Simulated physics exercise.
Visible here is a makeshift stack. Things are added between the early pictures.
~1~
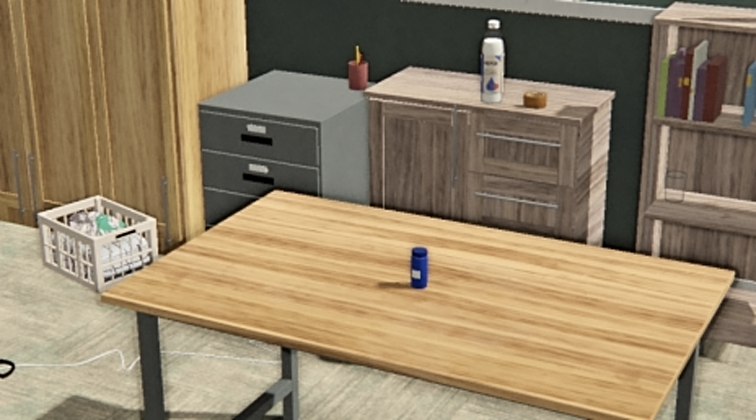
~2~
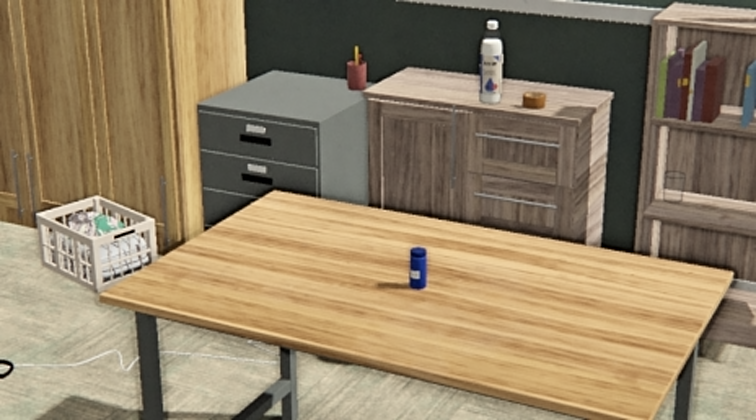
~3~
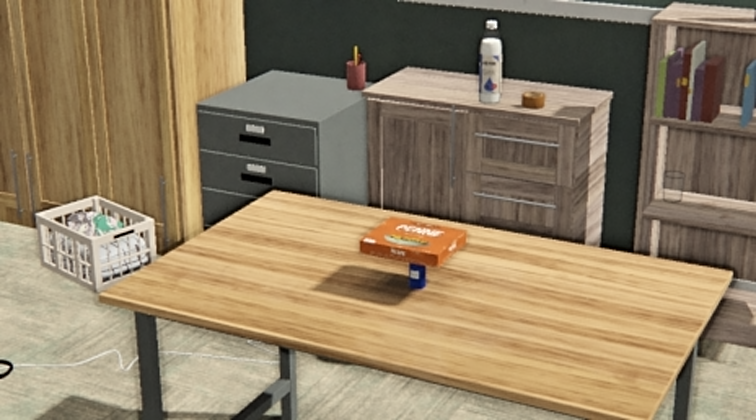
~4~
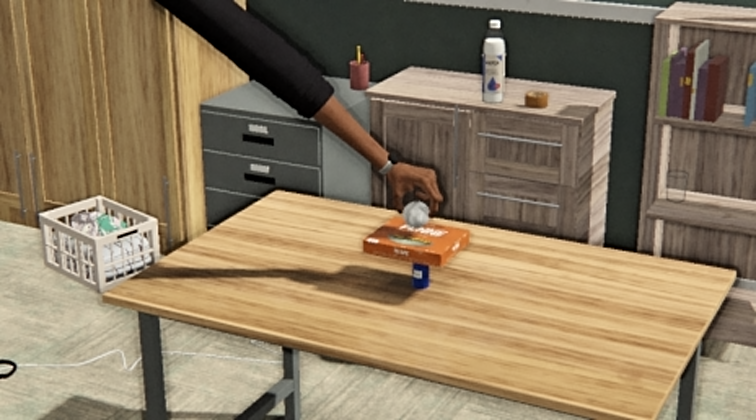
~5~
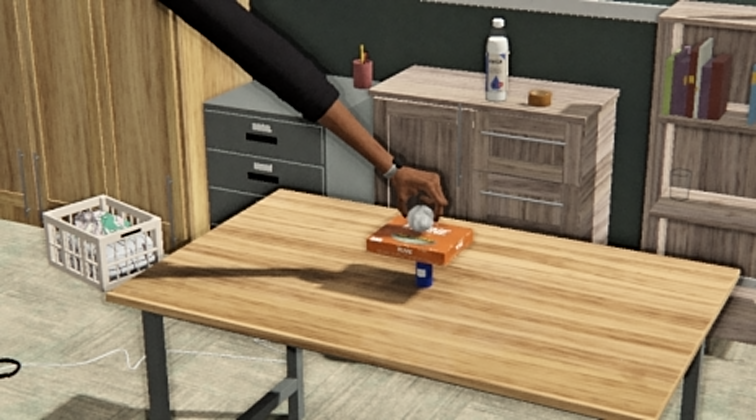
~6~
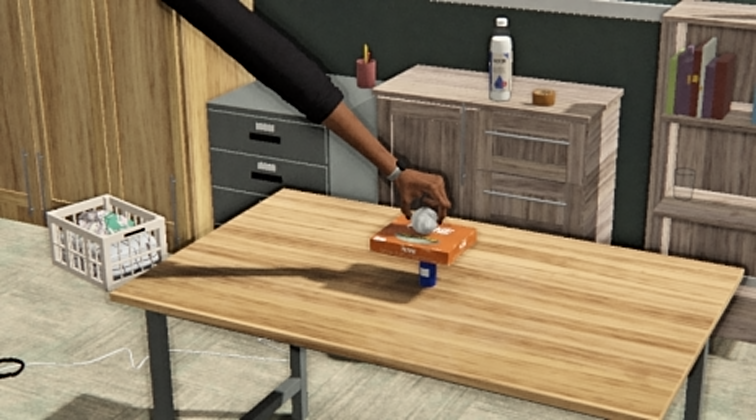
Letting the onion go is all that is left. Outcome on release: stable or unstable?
It stays steady.
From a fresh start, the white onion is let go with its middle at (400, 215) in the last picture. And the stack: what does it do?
The stack then collapses.
Then, 0.30 s later than the last frame, all is still.
Then, 1.00 s later than the last frame, white onion resting near (424, 221).
When it is over, all 3 as before. End places, in pixels of the last picture, white onion near (424, 221). The stack stays up.
